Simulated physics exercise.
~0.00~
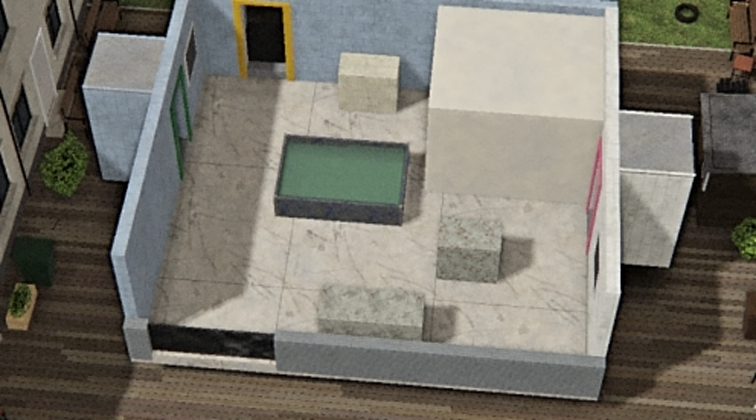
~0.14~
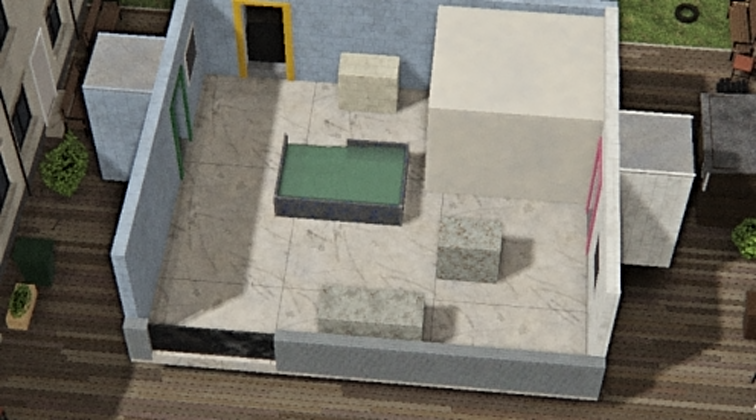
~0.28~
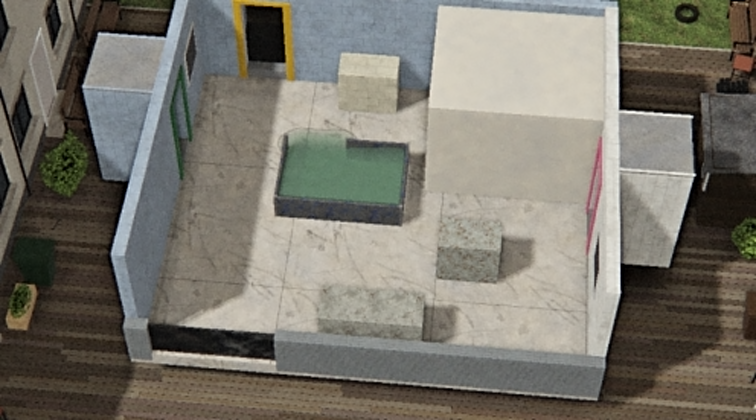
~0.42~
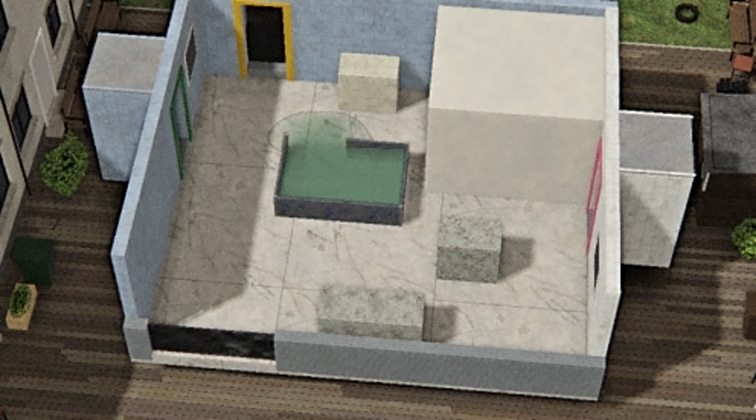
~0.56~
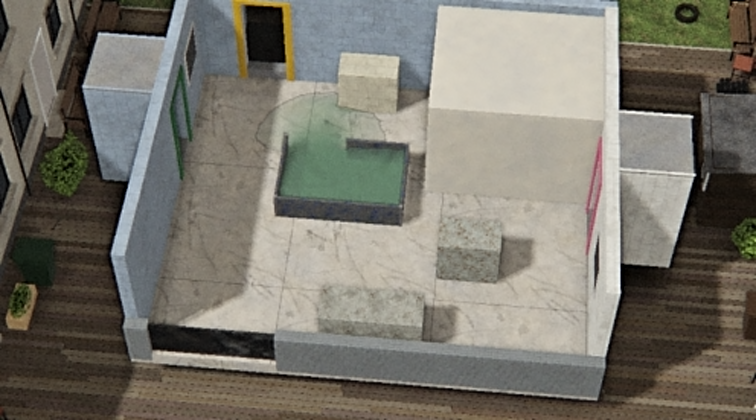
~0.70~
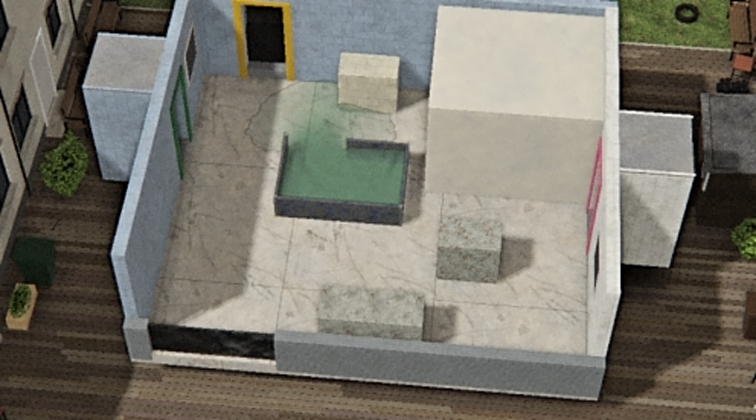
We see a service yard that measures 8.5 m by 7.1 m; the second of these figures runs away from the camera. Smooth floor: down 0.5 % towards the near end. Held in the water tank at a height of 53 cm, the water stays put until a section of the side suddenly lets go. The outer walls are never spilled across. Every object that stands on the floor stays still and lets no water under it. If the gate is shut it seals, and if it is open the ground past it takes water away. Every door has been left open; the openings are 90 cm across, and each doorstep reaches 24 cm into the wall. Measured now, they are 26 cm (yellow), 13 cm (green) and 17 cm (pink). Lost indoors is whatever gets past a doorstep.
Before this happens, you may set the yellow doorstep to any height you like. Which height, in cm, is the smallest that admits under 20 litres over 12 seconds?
The smallest is close to 17 cm.
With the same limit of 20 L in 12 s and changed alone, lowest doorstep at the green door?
At green, about 5.0 cm.
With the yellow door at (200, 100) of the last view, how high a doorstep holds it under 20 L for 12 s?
You'd want it roughly 24 cm high.
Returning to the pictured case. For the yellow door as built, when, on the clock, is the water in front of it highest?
About 2.0 seconds.
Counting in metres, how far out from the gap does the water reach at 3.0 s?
Near 3.4 metres, give or take.
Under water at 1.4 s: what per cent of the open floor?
About 15 per cent.
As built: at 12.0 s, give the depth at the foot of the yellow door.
Depth: Near 6.5 cm.
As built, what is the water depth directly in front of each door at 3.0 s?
Reading in centimetres: Yellow = 18, green = 5, pink = 0.
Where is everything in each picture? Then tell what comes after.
In the first frame, the water tank at (342, 173) is whole and still, 53 cm deep; the yellow door at (265, 46) is dry.
In the second frame, the gap is on the far side, the front 0.3 m out at a hidden place; the back of the water tank holds 53 cm.
In the third frame, water pours out on the far side and has run 0.7 m, to (310, 131); about 10 cm deep outside, 53 cm at the back.
In the fourth frame, water pours out on the far side and has run 1.2 m, to (310, 114); about 7 cm deep outside, 53 cm at the back.
In the fifth frame, the gap is on the far side, the front 1.8 m out at (330, 95); the back of the water tank holds 50 cm.
In the sixth frame, the front is at (308, 81), 2.1 m from the gap on the far side; 3.8 m2 of floor is wet, 44 cm left at the back; 0.6 m in a straight line remain to the yellow door at (265, 46).
After 1.4 s water covers 15 % of the floor, deepest (35 cm) near (318, 84); 20 cm at the yellow door, 0 litres in over its 26 cm doorstep.
After 3.0 s water covers 25 % of the floor, deepest (31 cm) near (205, 76); 18 cm at the yellow door, 0 litres in over its 26 cm doorstep.
After 12.0 s water covers 85 % of the floor, deepest (10 cm) near (305, 340); 6 cm at the yellow door, 0 litres in over its 26 cm doorstep.
At the yellow door as built, the water arrived by 1.0 s and peaked near 24 cm at 2.0 s.
With a doorstep of 13.5 cm, 49 litres would have come in within the 12 s; with 18.5 cm, 12 litres. So under 20 litres takes about 17 cm.
